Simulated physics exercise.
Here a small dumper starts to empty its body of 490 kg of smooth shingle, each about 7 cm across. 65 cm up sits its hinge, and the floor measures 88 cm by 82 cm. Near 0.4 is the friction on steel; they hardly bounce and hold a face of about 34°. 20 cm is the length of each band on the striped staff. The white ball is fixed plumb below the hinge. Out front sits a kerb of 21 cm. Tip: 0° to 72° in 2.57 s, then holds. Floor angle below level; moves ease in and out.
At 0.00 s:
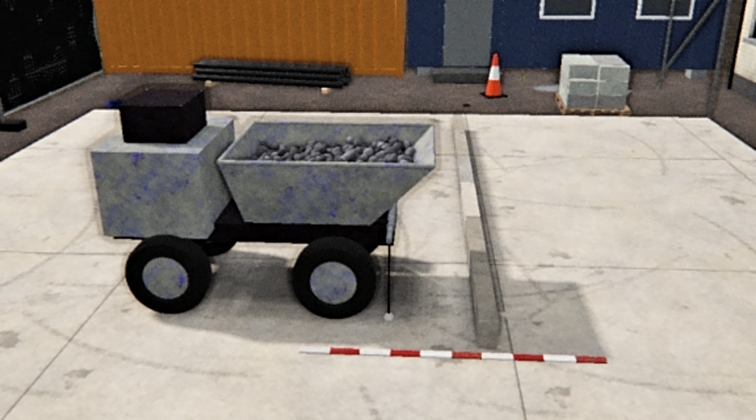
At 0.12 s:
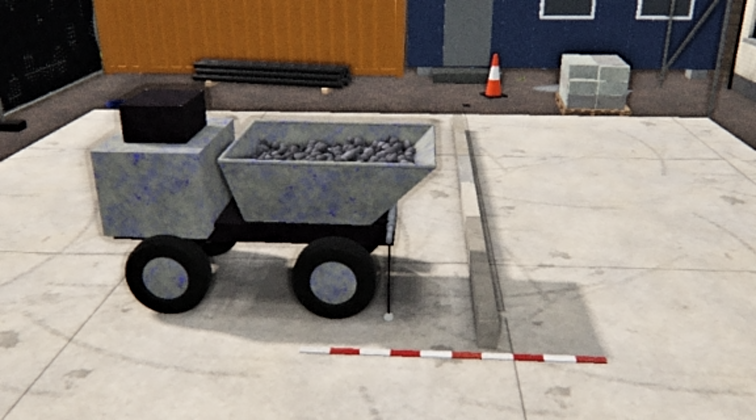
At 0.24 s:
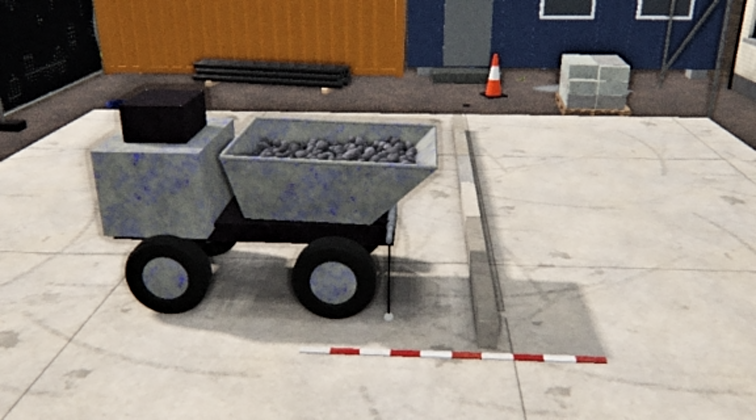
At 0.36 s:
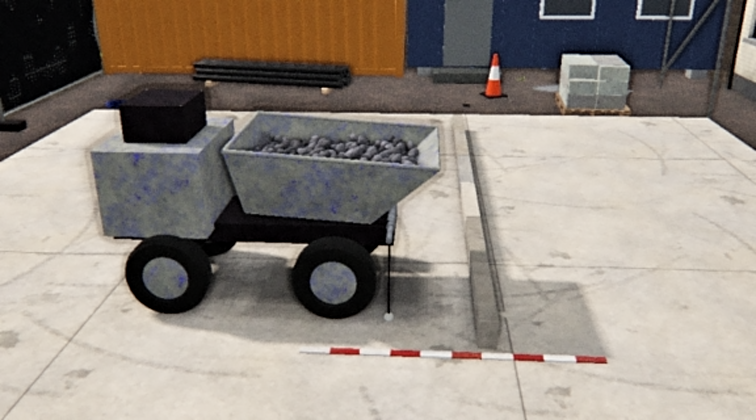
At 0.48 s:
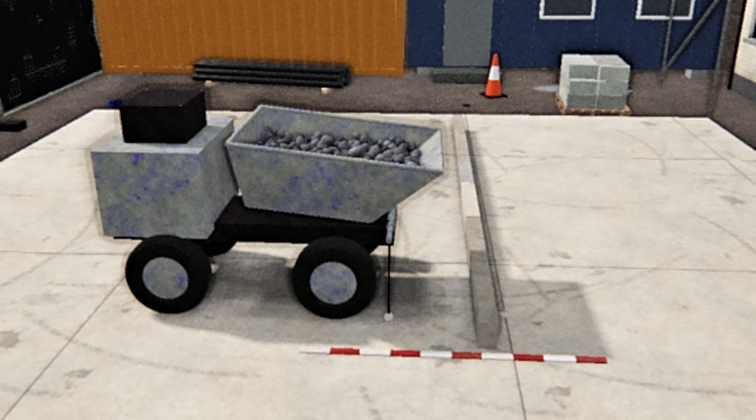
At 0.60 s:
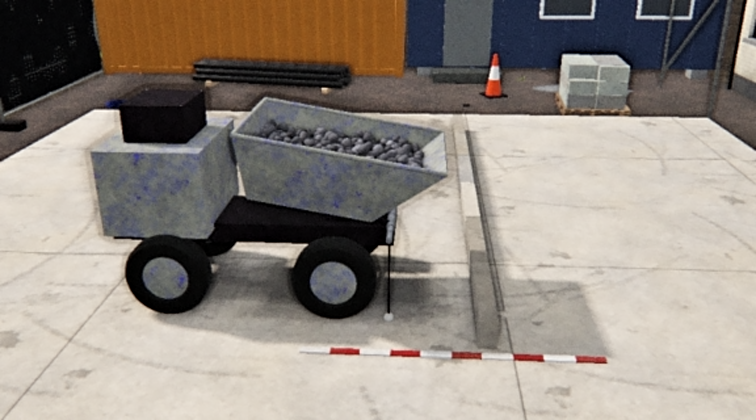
A small dumper's grey body full of smooth stones slowly tilting up at its left end while the wheels stay still.
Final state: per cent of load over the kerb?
Approximately 100 per cent.
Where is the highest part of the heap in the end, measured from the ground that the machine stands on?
Some 32 cm above that level.
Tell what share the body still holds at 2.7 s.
Estimate: Approx. 25 %.
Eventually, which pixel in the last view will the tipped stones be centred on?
I'd put it close to (549, 281).
After 1.9 s the floor is at 61°; 97 % in the body, 2 % on this side of the kerb, 1 % over the kerb; the foremost stones are at (498, 240).
After 2.7 s the floor is at 72°; 25 % in the body, 2 % on this side of the kerb, 72 % over the kerb; the foremost stones are at (648, 295).
After 3.0 s the floor is at 72°; 7 % in the body, 2 % on this side of the kerb, 91 % over the kerb; the foremost stones are at (714, 295).
After 5.5 s the floor is at 72°; 0 % in the body, 100 % over the kerb; the foremost stones are past the picture's edge.
